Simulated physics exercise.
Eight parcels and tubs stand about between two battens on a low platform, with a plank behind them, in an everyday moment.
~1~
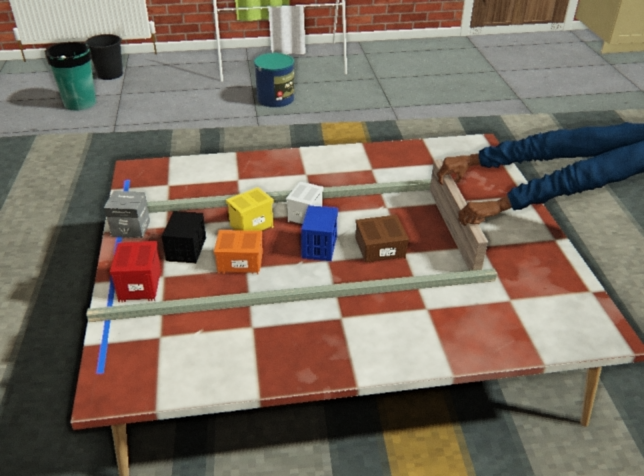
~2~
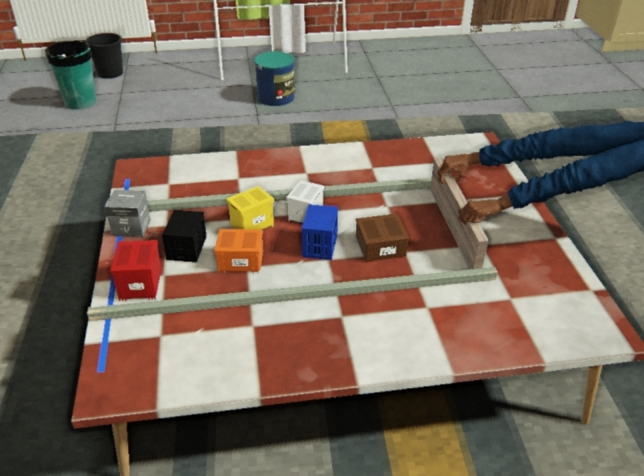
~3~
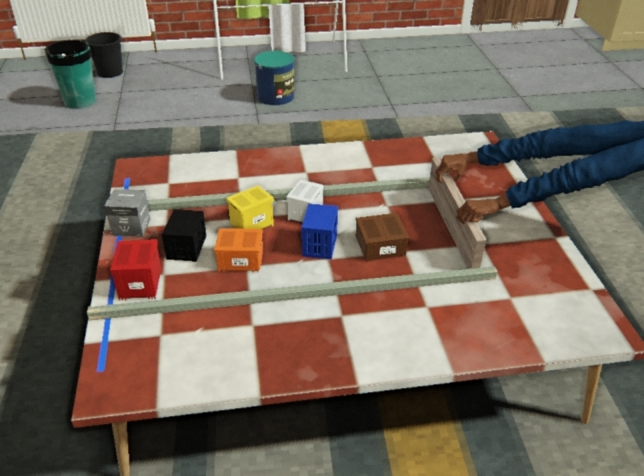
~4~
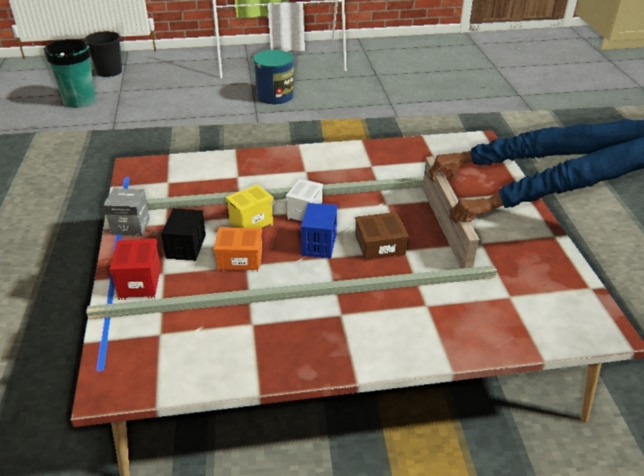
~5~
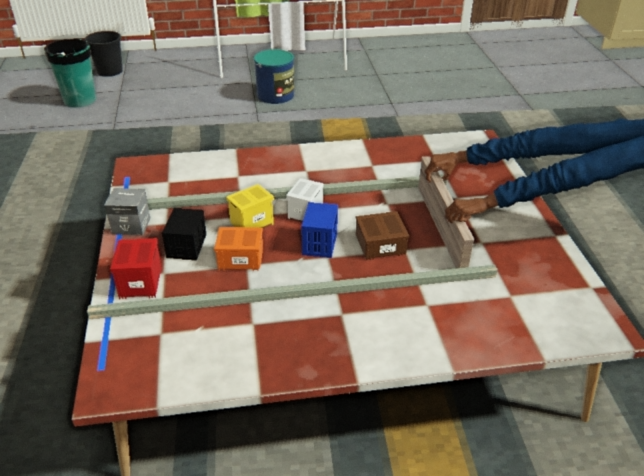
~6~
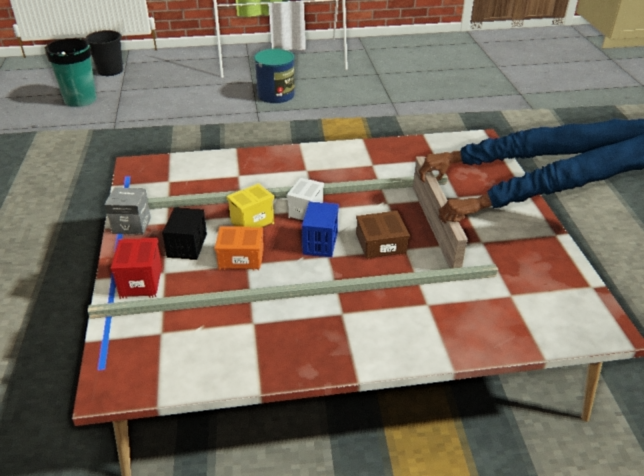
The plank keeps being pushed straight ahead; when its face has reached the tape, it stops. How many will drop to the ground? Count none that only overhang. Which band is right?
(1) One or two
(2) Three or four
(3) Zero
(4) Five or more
4, five or more.
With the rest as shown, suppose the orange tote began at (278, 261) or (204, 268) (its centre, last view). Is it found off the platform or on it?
First place: It drops down; second place: It drops down.
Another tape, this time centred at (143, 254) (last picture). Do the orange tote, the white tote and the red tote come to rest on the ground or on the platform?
The orange tote leaves the top, the white tote keeps its place and the red tote leaves the top.
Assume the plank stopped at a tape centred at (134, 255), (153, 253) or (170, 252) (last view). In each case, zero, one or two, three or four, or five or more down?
Place one: At least five; place two: More than four; place three: Three or four.
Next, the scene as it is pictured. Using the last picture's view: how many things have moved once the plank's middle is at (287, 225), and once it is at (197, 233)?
At the first point the count is 6, at the second it's 8.
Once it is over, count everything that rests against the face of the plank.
1 in contact.
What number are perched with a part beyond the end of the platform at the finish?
It totals 1.
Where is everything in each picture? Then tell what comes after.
In the first picture, grey box (128, 215); red tote (137, 272); black crate (185, 237); plank (456, 214); tape (116, 260).
In the second picture, red tote (138, 271); white tote (306, 203).
In the third picture, black crate (185, 235); brown tote (381, 237).
In the fourth picture, grey box (128, 212); plank (448, 211).
In the fifth picture, red tote (138, 269); yellow tote (251, 210).
In the sixth picture, grey box (129, 211); red tote (138, 268); black crate (185, 233); plank (437, 211); tape (117, 257).
A little later, none off yet; grey box at rest near (129, 211); red tote at rest near (138, 268); black crate at rest near (185, 233).
Next, none off yet; grey box at rest near (129, 211); red tote shifted a little near (119, 272); black crate shifted about its own width near (160, 231).
Later still, one off so far; grey box shifted about its own width near (96, 214); red tote fallen near (82, 395); black crate tilted a little near (80, 240).
When it is over, the number that fall off is five or more; down, brown tote, blue crate, yellow tote, orange tote, black crate, red tote and grey box.
